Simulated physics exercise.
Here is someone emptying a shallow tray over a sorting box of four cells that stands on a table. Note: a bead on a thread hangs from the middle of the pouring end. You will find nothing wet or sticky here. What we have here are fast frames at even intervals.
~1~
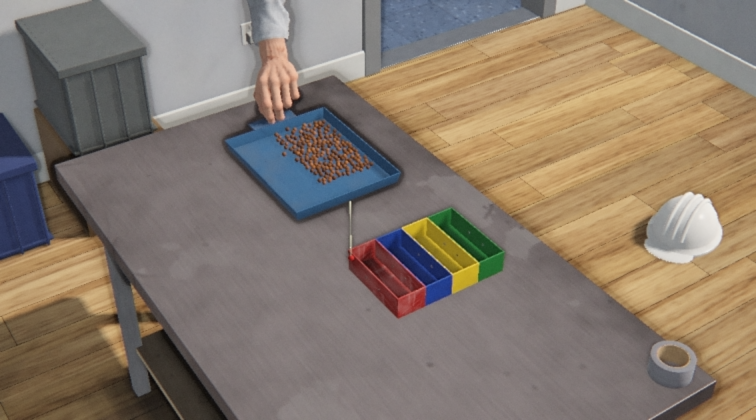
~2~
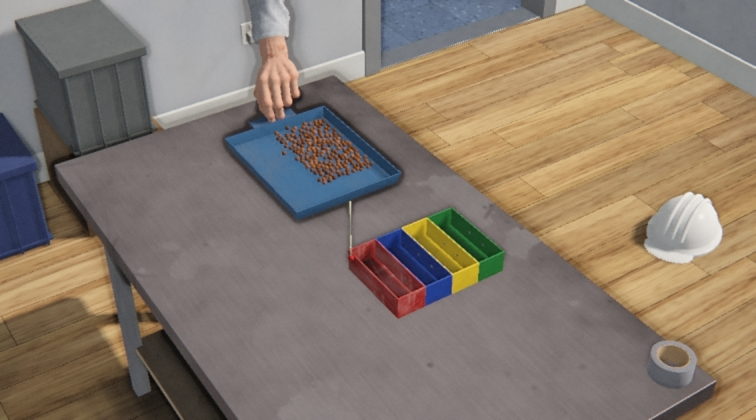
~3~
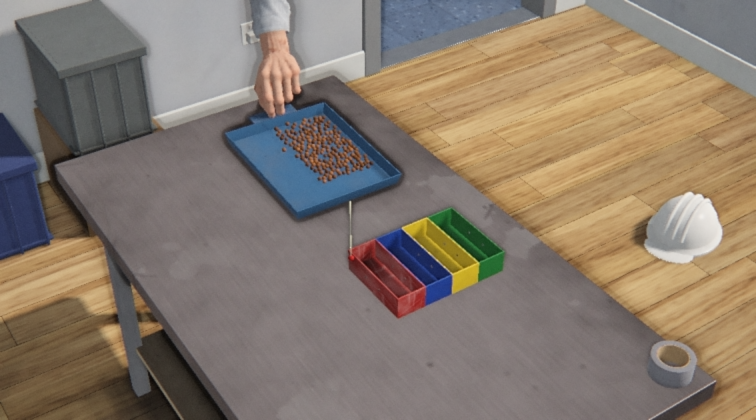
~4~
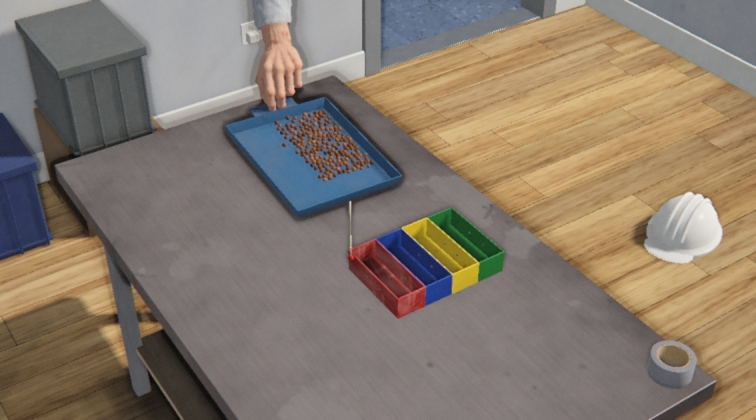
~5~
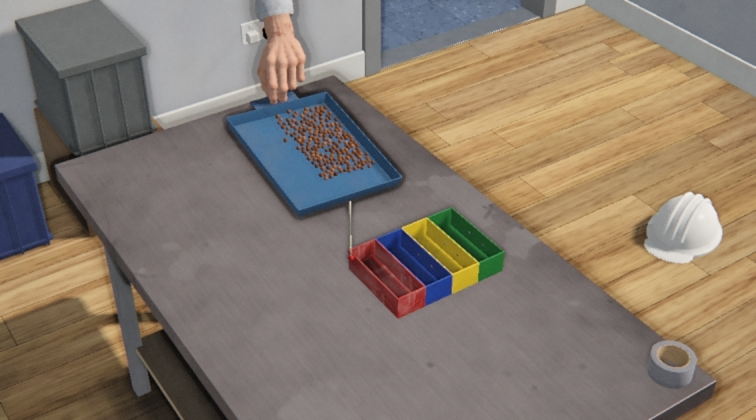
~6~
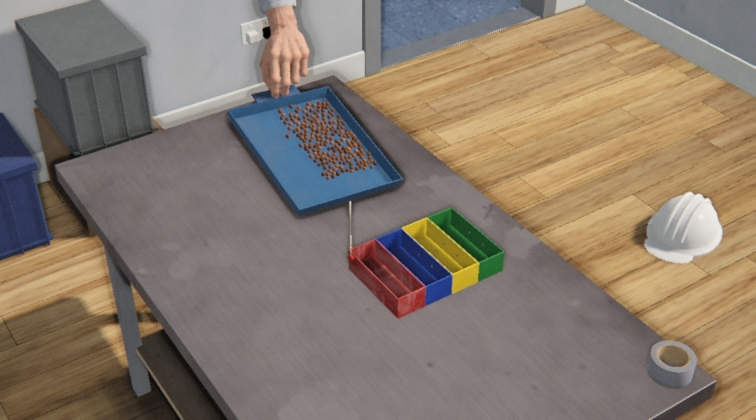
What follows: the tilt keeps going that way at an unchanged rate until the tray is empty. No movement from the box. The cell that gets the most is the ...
... Blue one.
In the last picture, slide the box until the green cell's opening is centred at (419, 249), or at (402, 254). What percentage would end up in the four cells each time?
100 % for the first, 100 % for the second.
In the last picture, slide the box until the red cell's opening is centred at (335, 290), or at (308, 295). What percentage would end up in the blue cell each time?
In turn 0 and 0 in a hundred.
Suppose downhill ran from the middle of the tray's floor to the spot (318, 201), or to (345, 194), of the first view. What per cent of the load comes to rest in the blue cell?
First case around 0 per cent, second case 30 per cent.
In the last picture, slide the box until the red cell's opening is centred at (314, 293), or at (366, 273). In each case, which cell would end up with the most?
Result 1: That green cell. Result 2: The cell in blue.
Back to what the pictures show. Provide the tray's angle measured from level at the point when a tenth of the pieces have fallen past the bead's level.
At roughly 80°.
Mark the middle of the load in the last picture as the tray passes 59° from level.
Near (377, 178).
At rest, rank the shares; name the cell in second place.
Red.
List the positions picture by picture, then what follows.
Corners of the pouring end at (298, 210) and (397, 172), level; middle of the load at (323, 153), cereal balls; bead on its thread at (351, 258); red cell at (412, 301); blue cell at (439, 288); yellow cell at (465, 276); green cell at (491, 265), in the first picture.
Corners of the pouring end at (298, 210) and (397, 172), level; middle of the load at (323, 152), in the second picture.
Corners of the pouring end at (298, 209) and (398, 173), tipped barely, lowest at the right corner; middle of the load at (323, 150), in the third picture.
Corners of the pouring end at (299, 208) and (398, 175), tipped a little, lowest at the right corner; middle of the load at (323, 147), in the fourth picture.
Corners of the pouring end at (300, 208) and (399, 176), tipped a little, lowest at the right corner; middle of the load at (324, 144), in the fifth picture.
Corners of the pouring end at (301, 207) and (399, 178), tipped clearly, lowest at the right corner; middle of the load at (326, 142), about a quarter on the move; red cell at (412, 301); blue cell at (439, 288); yellow cell at (465, 276); green cell at (491, 265), in the sixth picture.
Soon, tray tipped steeply; nearly all on the tray; a stray few in the blue cell; a small part falling or outside the box.
A while on, tray tipped right over; about a quarter on the tray; about half in the blue cell; a small part in the red cell; a stray few in the yellow cell; about a quarter falling or outside the box.
Towards the end, tray tipped past a quarter turn; most in the blue cell; about a quarter in the red cell; a stray few in the yellow cell; a stray few in the green cell; a stray few falling or outside the box.
Finally, tray tipped past a quarter turn; most in the blue cell; about a quarter in the red cell; a stray few in the yellow cell; a stray few in the green cell; a stray few outside the box.
